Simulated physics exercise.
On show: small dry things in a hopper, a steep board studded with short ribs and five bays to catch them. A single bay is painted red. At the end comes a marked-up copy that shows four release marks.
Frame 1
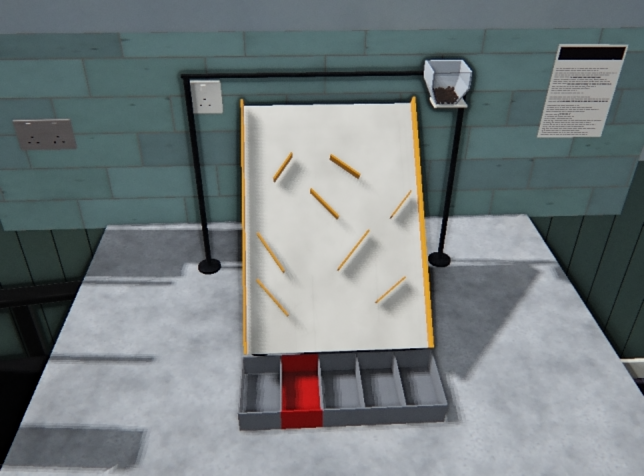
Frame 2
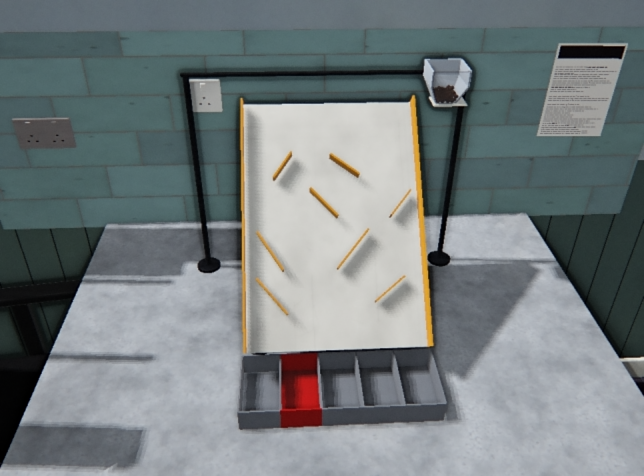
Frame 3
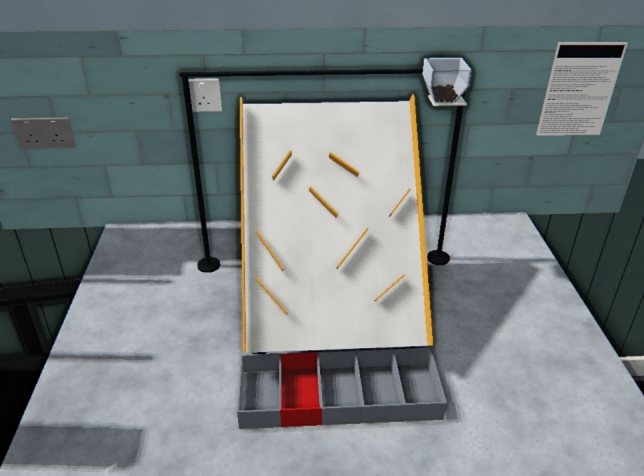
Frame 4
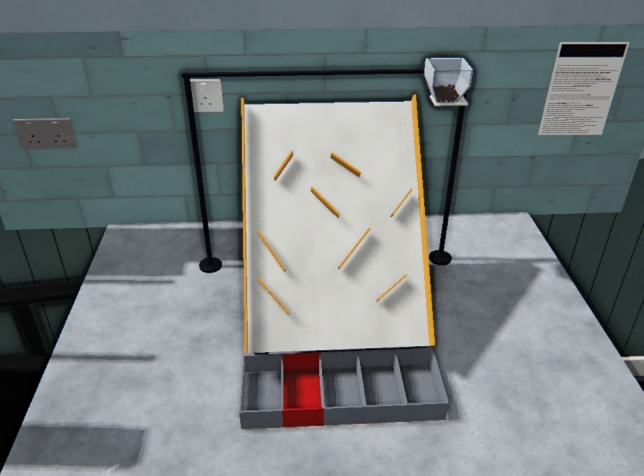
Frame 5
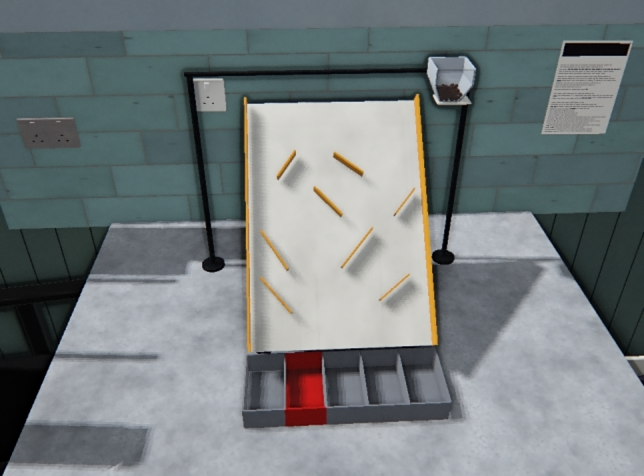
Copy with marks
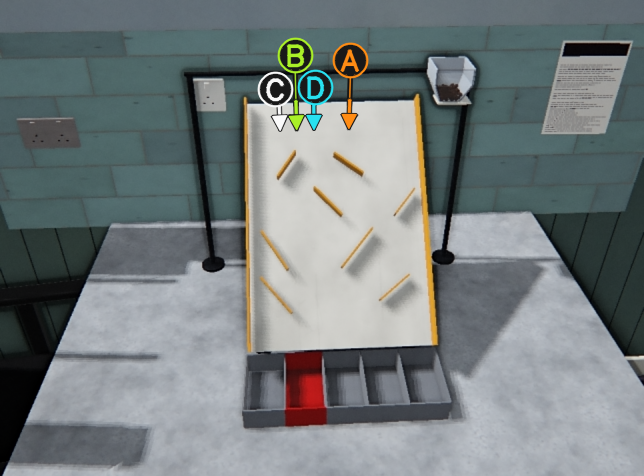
The footage shows a small hopper of dark pieces on a black frame above the right side of a steep white board with slanted ribs, above five bays, one red; nothing moves except a very slight shift in the view.
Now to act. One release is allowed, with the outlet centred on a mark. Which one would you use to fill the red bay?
It is D.
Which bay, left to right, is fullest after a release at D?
It is the second one.
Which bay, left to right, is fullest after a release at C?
It is the first one.
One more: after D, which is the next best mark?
It is B.
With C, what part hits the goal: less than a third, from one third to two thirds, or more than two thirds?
It is less than a third.
On the marked copy, mark A meets the board at (349, 123); mark B meets the board at (296, 124); mark C meets the board at (280, 125); mark D meets the board at (313, 124).
For mark A, a small part in the red bay, most in other bays, a stray few outside the box.
For mark B, about a third in the red bay, about two thirds in other bays.
For mark C, a small part in the red bay, most in other bays, a stray few outside the box.
For mark D, most in the red bay, about a quarter in other bays, a stray few outside the box.
